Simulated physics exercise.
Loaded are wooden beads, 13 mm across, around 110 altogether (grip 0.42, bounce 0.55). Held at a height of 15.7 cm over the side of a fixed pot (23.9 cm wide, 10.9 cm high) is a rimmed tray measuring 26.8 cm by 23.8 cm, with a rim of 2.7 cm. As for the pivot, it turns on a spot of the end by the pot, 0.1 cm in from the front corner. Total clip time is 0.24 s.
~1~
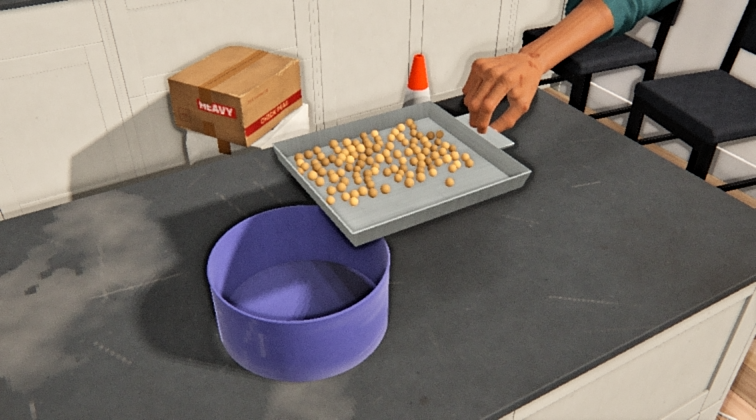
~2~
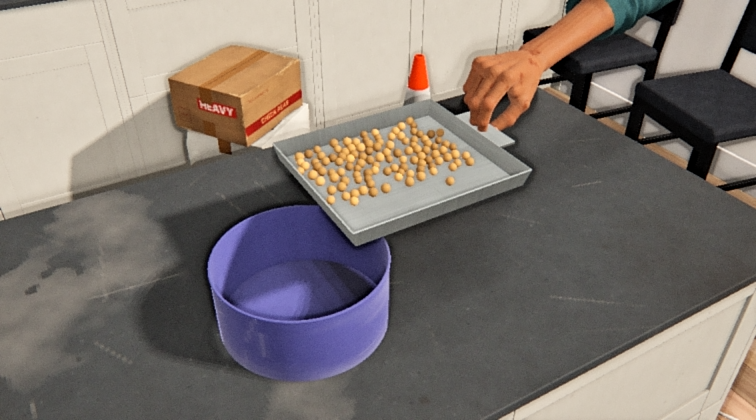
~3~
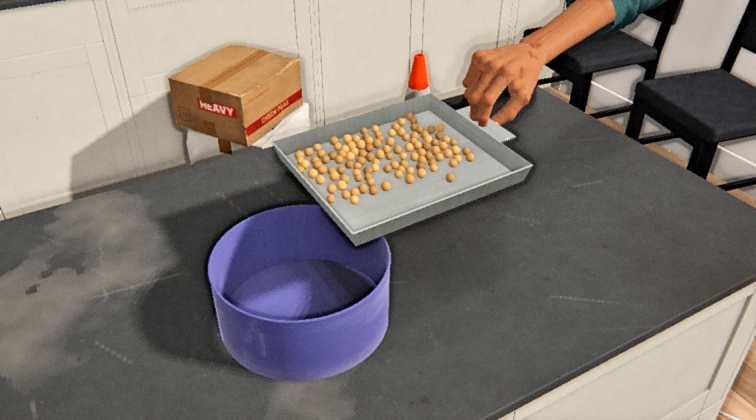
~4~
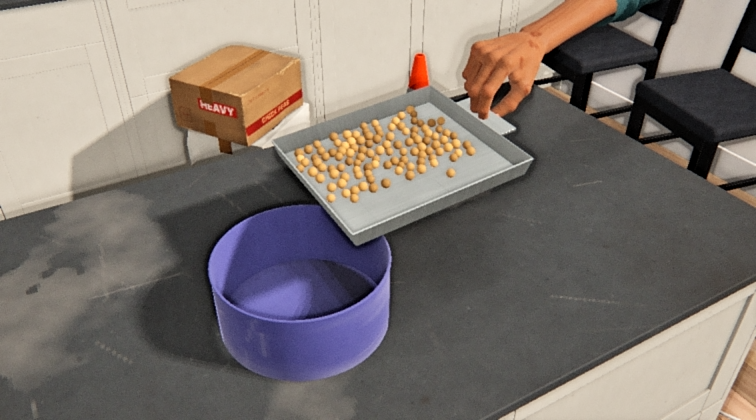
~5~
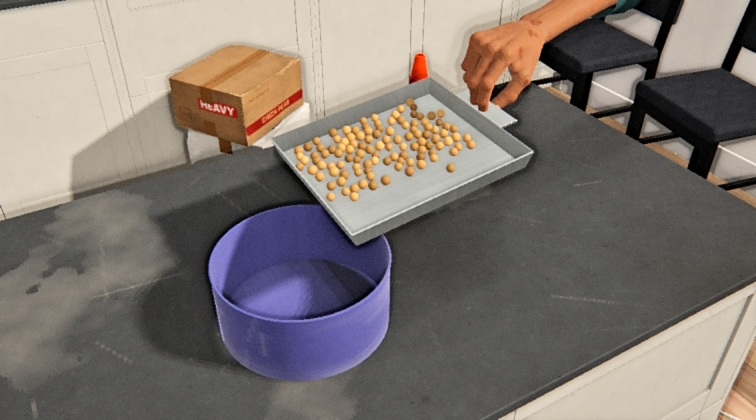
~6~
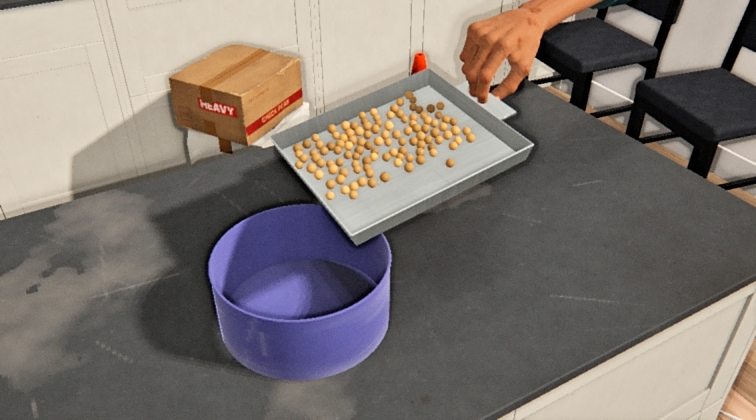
A gray tray of small wooden beads tilts slightly as a hand lifts its far end.
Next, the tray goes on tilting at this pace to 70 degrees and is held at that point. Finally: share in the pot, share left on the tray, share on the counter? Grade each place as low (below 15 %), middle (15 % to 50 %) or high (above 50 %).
Pot - low; tray - high; counter - low.
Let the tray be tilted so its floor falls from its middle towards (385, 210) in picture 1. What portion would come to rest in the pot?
Roughly 10 percent of them.
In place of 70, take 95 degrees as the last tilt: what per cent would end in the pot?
Around 95 per cent, then.
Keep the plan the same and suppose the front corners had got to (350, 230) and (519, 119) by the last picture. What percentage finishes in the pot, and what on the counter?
Final per cent - pot 15, counter 15.
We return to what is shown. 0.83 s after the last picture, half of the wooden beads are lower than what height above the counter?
Roughly 22 centimetres.
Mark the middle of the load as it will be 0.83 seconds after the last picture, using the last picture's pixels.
At that time the load is centred around (322, 167).
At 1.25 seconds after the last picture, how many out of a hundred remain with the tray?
Estimate: Near 100 in a hundred.
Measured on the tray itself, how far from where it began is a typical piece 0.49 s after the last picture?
Displacement on the tray: Roughly 9 cm.
Then, 0.49 s after the last picture, tilt 38 degrees; the tray holds 100 %, the pot 0 %.
Then, 0.83 s after the last picture, tilt 58 degrees; the tray holds 100 %, the pot 0 %.
Then, 1.25 s after the last picture, tilt 70 degrees; the tray holds 100 %, the pot 0 %.
In the end, pot 0 %, tray 100 %, counter 0 %.
